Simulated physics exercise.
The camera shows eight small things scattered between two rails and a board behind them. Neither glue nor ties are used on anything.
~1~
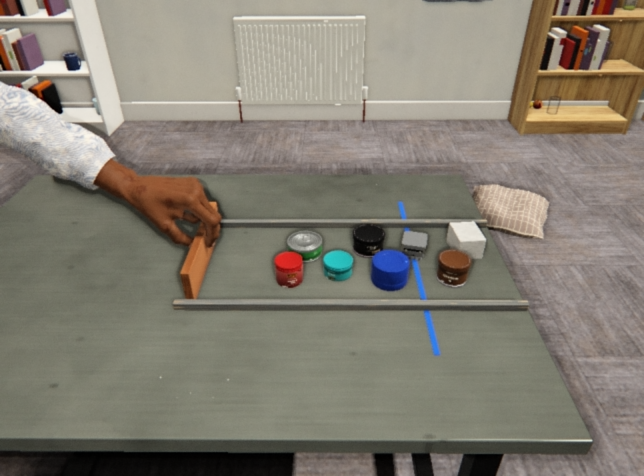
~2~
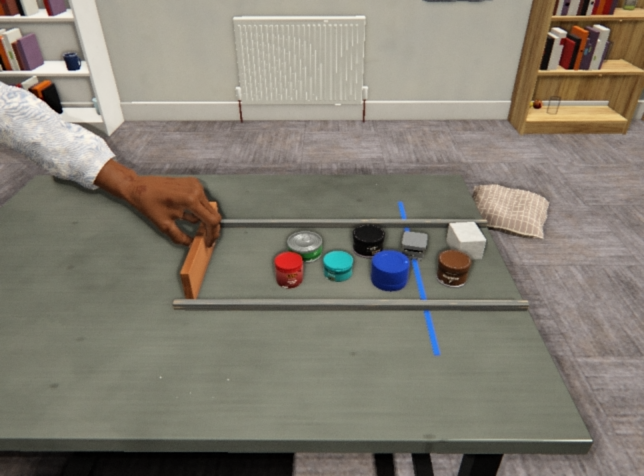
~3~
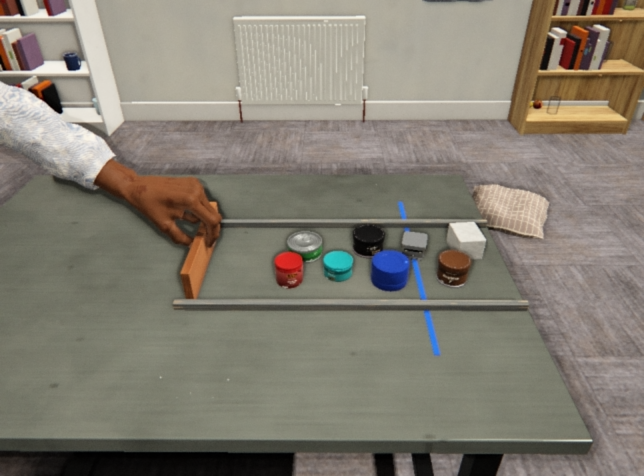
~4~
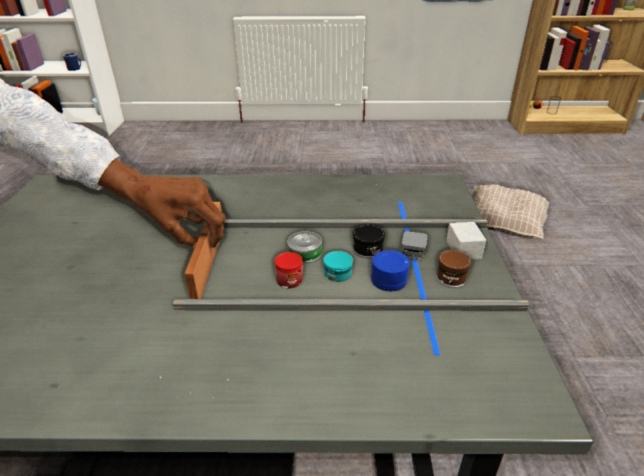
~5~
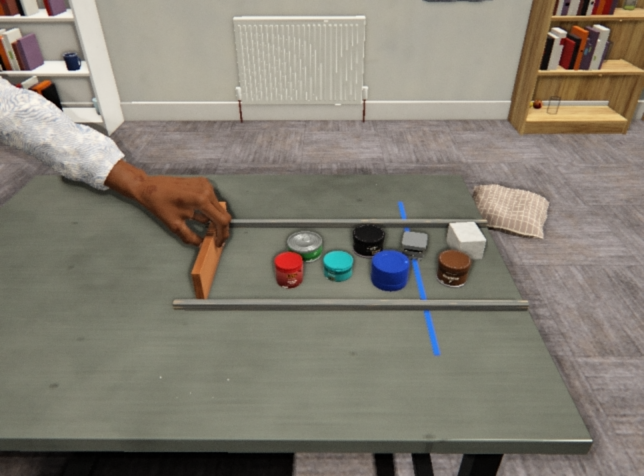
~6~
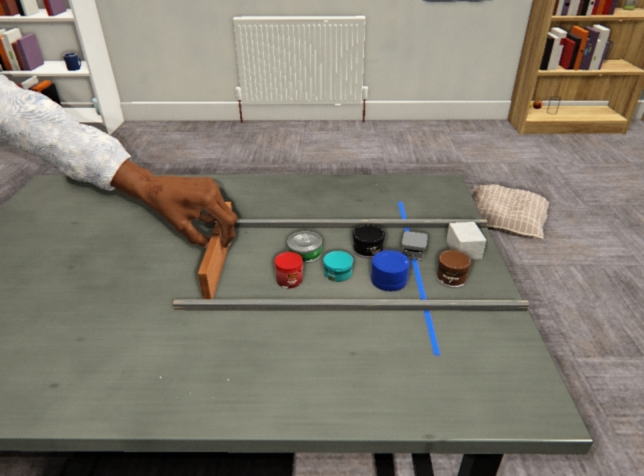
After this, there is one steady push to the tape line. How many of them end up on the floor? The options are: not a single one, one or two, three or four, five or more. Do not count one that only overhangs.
Answer: Not a single one.
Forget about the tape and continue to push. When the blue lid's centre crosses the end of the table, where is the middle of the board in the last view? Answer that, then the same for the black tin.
The blue lid gives roughly (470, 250), the black tin roughly (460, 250).
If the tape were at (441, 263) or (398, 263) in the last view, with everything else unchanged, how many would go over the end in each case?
1 and 0 down on the floor.
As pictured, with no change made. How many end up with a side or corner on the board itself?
2 of them.
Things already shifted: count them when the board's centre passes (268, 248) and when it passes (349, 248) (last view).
That makes 0 at the first spot and 6 at the second.
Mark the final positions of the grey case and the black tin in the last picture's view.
Grey case: (461, 251); black tin: (451, 229).
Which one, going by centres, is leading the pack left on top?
It's the white block.
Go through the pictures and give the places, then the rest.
The first frame shows white block (465, 241); brown pot (453, 268); grey case (414, 246); board (203, 248); tape (415, 263).
The second frame shows brown pot (453, 269); black tin (368, 241).
The third frame shows grey case (414, 246); turquoise tub (338, 266).
The fourth frame shows white block (465, 241); blue lid (390, 271).
The fifth frame shows brown pot (453, 269); red tub (289, 271).
The sixth frame shows white block (465, 241); brown pot (453, 269); grey case (414, 246); board (218, 248); tape (415, 263).
Soon after, none off yet; white block at rest near (465, 241); brown pot at rest near (453, 269); grey case at rest near (414, 246).
At rest, the number that fall off is zero.
